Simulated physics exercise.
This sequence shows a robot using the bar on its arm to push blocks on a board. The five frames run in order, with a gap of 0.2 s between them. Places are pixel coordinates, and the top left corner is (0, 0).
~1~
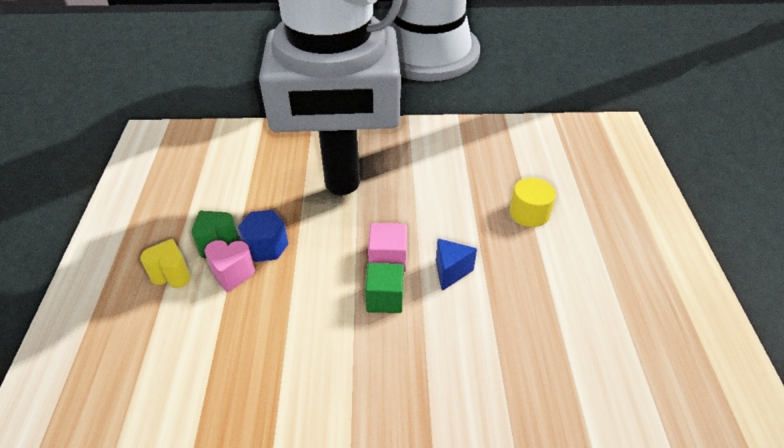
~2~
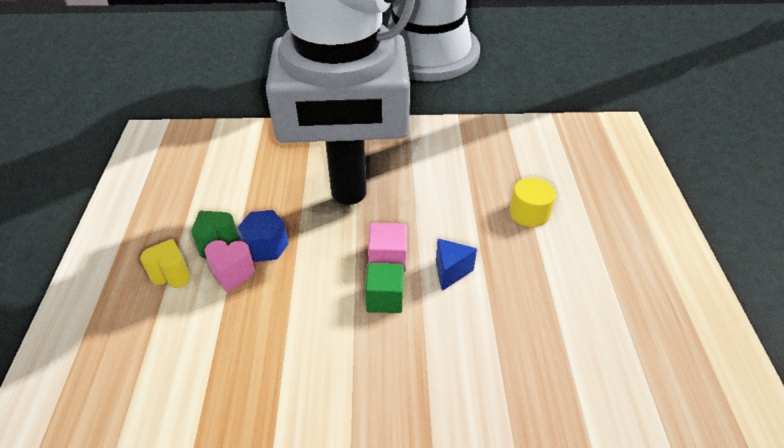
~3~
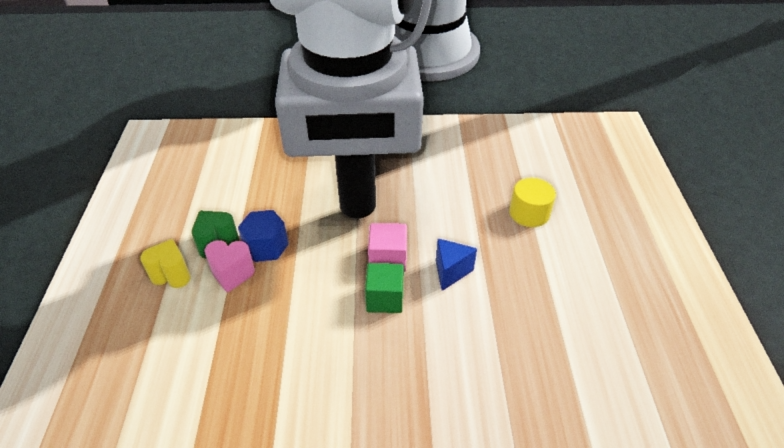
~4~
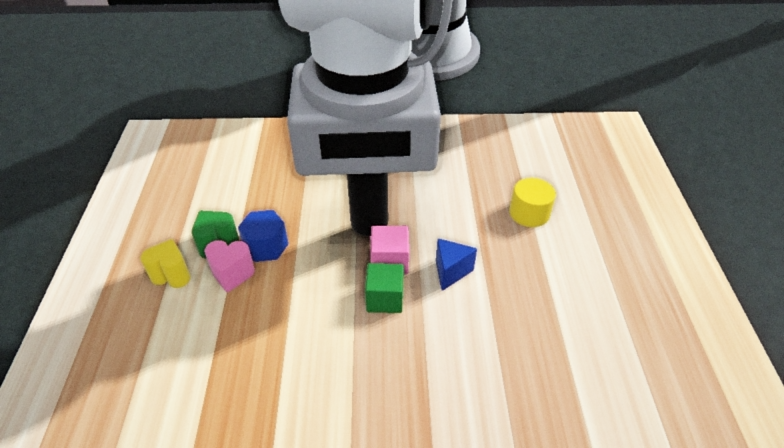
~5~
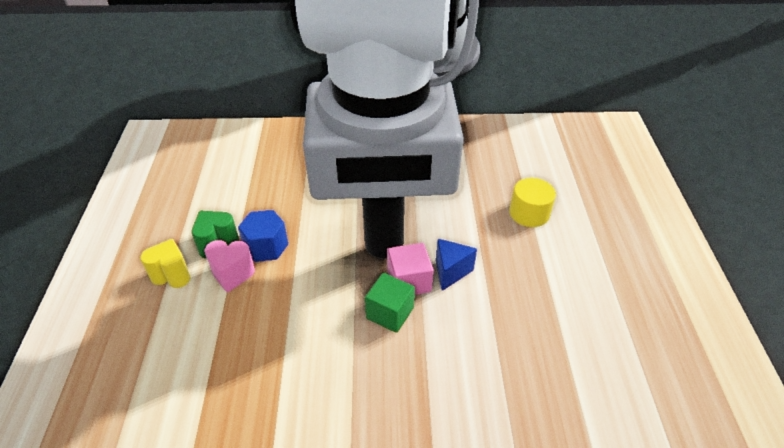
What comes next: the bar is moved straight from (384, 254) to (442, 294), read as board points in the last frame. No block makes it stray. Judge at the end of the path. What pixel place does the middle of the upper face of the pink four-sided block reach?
The point I'd pick in the picture is (469, 301).
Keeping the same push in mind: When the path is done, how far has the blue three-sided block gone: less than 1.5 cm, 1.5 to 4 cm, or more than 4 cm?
It gets moved under 1.5 cm.
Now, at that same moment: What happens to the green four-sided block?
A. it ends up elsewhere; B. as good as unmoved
Answer: B.
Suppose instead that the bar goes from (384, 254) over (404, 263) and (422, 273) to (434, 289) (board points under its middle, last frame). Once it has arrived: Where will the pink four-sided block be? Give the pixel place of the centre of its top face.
When the path ends, it will be at (452, 299).
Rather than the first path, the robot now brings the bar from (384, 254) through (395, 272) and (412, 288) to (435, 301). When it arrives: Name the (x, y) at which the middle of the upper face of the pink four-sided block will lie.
Around pixel (475, 297).
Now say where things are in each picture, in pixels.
In the first frame, tip of the bar at (343, 185), middles of tops, green four-sided block at (385, 276), pink four-sided block at (388, 236), blue three-sided block at (453, 251).
In the second frame, bar at (349, 194), nothing pushed.
In the third frame, bar at (358, 207), nothing pushed.
In the fourth frame, bar at (370, 224), pink four-sided block at (390, 238).
In the fifth frame, bar at (384, 245), green four-sided block at (390, 291), pink four-sided block at (410, 258), blue three-sided block at (453, 251).
What follows on the original path. Halfway along, bar at (413, 265); pink four-sided block at (439, 278), turned 15° anticlockwise; blue three-sided block at (457, 252), turned 20° anticlockwise.
At the end, bar at (443, 285); green four-sided block unmoved; pink four-sided block at (469, 301), turned 15° anticlockwise; blue three-sided block at (467, 253), turned 35° anticlockwise.
